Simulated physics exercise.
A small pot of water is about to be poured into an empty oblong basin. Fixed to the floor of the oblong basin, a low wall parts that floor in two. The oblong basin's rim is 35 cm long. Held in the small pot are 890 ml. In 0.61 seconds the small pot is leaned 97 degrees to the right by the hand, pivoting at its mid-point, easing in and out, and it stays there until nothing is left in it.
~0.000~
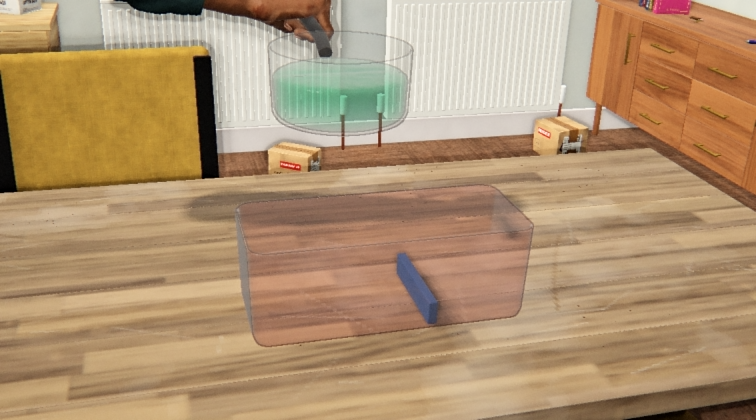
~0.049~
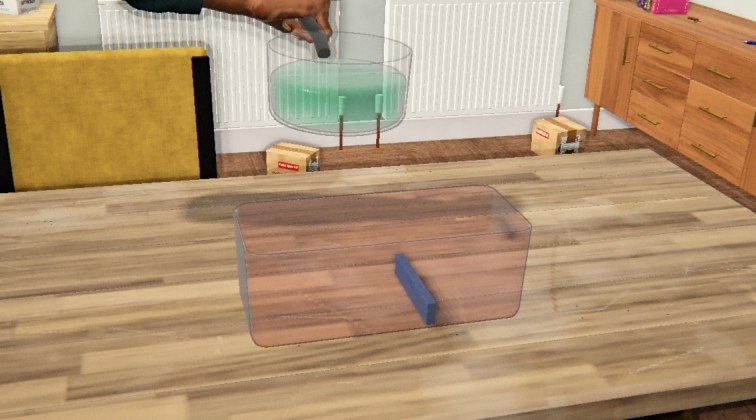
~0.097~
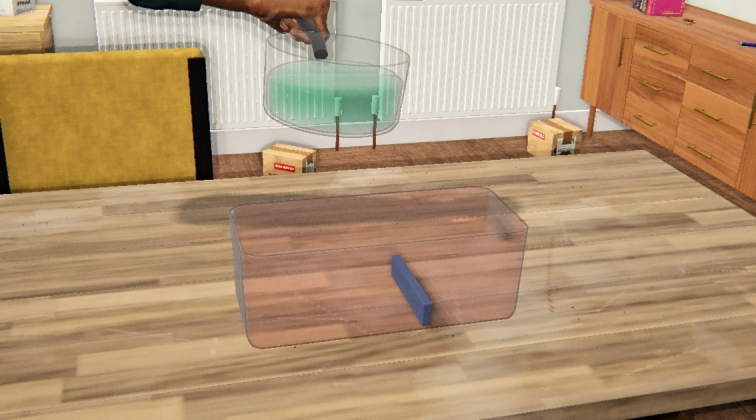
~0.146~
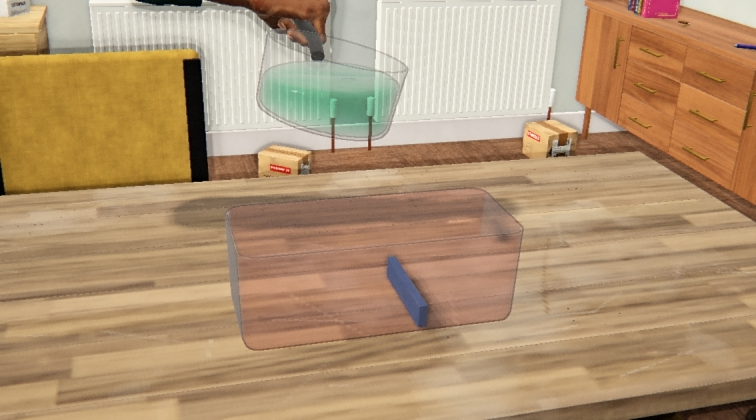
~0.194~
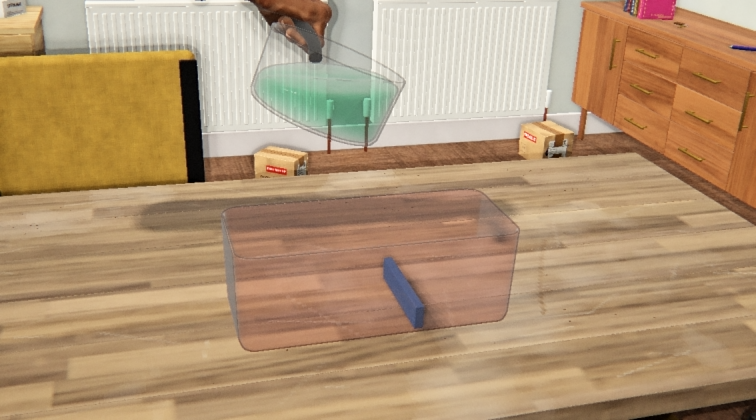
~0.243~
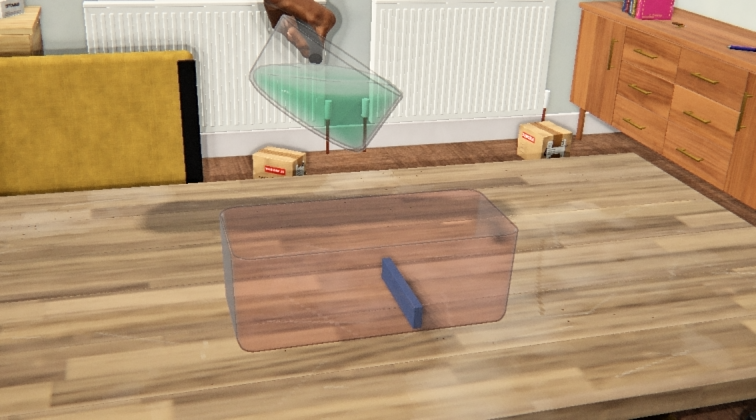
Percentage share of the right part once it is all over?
55 per cent.
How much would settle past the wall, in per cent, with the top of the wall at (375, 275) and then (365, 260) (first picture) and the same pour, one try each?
First 85, then 95 per cent.
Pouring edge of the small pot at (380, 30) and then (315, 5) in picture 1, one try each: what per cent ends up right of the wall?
It comes to 40 per cent, and then 20 per cent.
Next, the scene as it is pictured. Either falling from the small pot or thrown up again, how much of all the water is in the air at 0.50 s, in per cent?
Around 50 in a hundred.
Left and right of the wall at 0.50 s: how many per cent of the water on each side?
I'd say some 0 in a hundred on the left and 14 on the right.
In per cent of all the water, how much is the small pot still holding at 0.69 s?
Roughly 12 percent remains.
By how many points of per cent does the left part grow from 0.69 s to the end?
About 28 percent.
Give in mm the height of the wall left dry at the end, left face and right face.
About 18 mm on the left, about 0 mm on the right.
By 0.50 s the tilt is 90° and 36 per cent is still to pour, 0 is left of the wall and 14 right of it.
By 0.69 s the tilt is 97° and 12 per cent is still to pour, 13 is left of the wall and 63 right of it.
By 0.89 s the tilt is 97° and 3 per cent is still to pour, 22 is left of the wall and 67 right of it.
By 1.11 s the tilt is 97° and 1 per cent is still to pour, 31 is left of the wall and 65 right of it.
At rest 42 per cent lies left of the wall, 55 right of it and 3 outside.
